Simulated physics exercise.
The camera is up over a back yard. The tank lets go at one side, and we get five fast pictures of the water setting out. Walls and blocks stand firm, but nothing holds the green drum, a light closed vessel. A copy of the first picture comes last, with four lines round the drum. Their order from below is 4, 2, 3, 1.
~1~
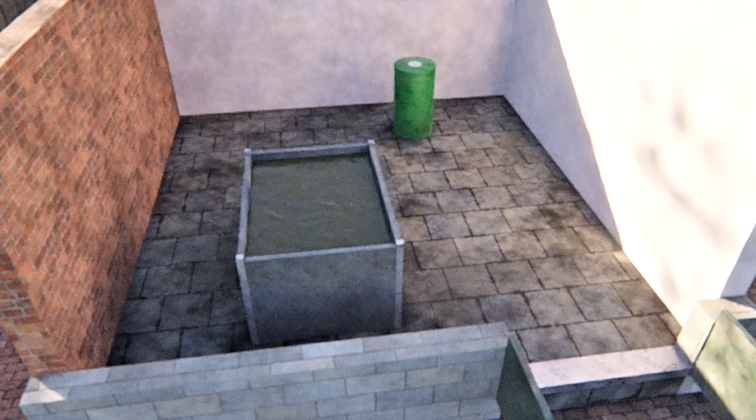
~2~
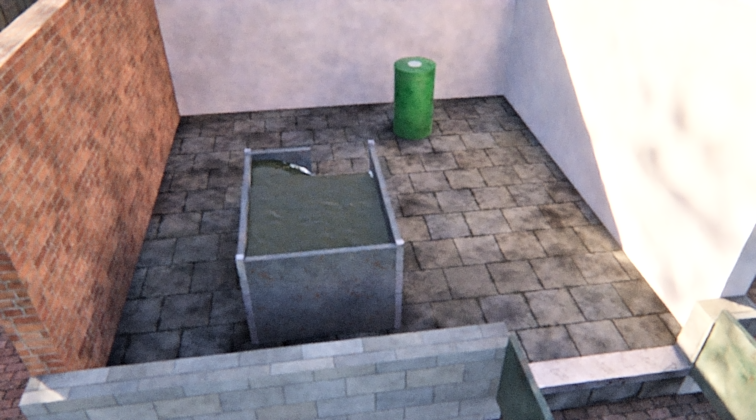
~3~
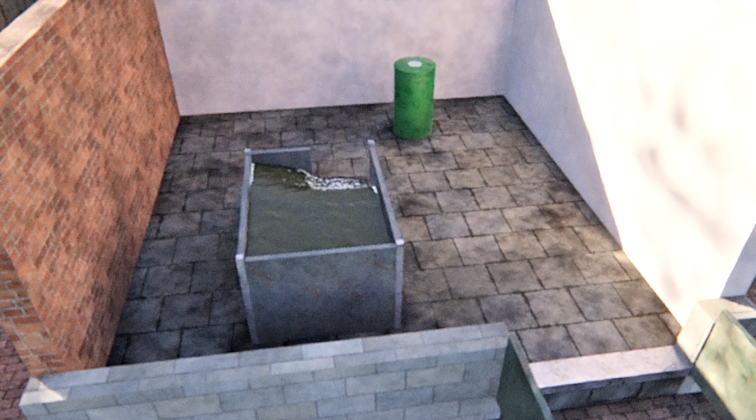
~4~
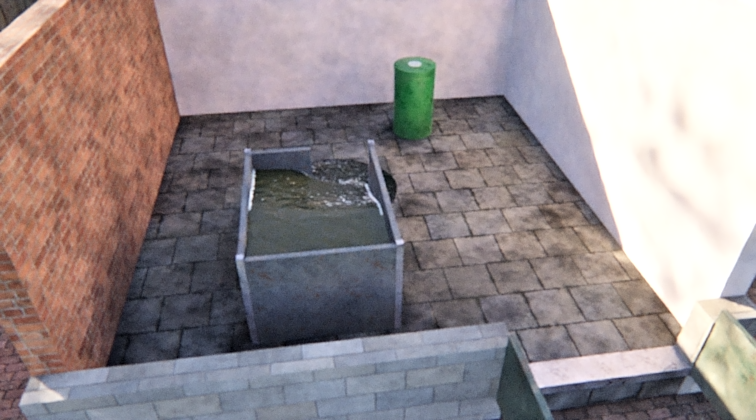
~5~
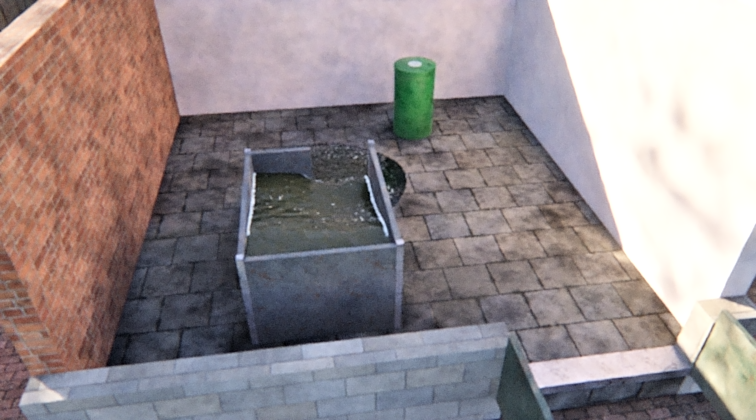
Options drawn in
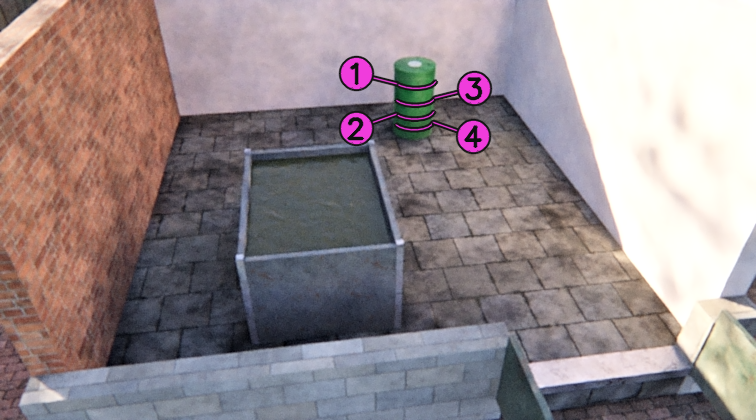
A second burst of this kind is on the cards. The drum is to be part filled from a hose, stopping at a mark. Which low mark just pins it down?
2.
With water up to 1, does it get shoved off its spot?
No, not at all.
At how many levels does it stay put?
Three of the four.
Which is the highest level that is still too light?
That would be 4.
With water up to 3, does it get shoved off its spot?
No, that is safe.
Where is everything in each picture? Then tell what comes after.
The first picture shows lid of the green drum at (415, 64); tank full, its middle at (316, 201); open gate at (600, 315).
In the second picture, water covers 1 % of the ground, mostly out of sight from here.
In the third picture, water covers 3 % of the ground, mostly out of sight from here.
In the fourth picture, water covers 6 % of the ground, mostly out of sight from here.
The fifth picture shows lid of the green drum at (415, 64); 9 % of the ground wet, in view closest to the drum at (350, 148).
On the marked copy, 1 at (419, 88); 2 at (417, 119); 3 at (418, 105); 4 at (417, 129); from the bottom up 4, 2, 3, 1.
With 1, it does not move.
With 2, it does not move.
With 3, it does not move.
With 4, it is pushed about its own width away.
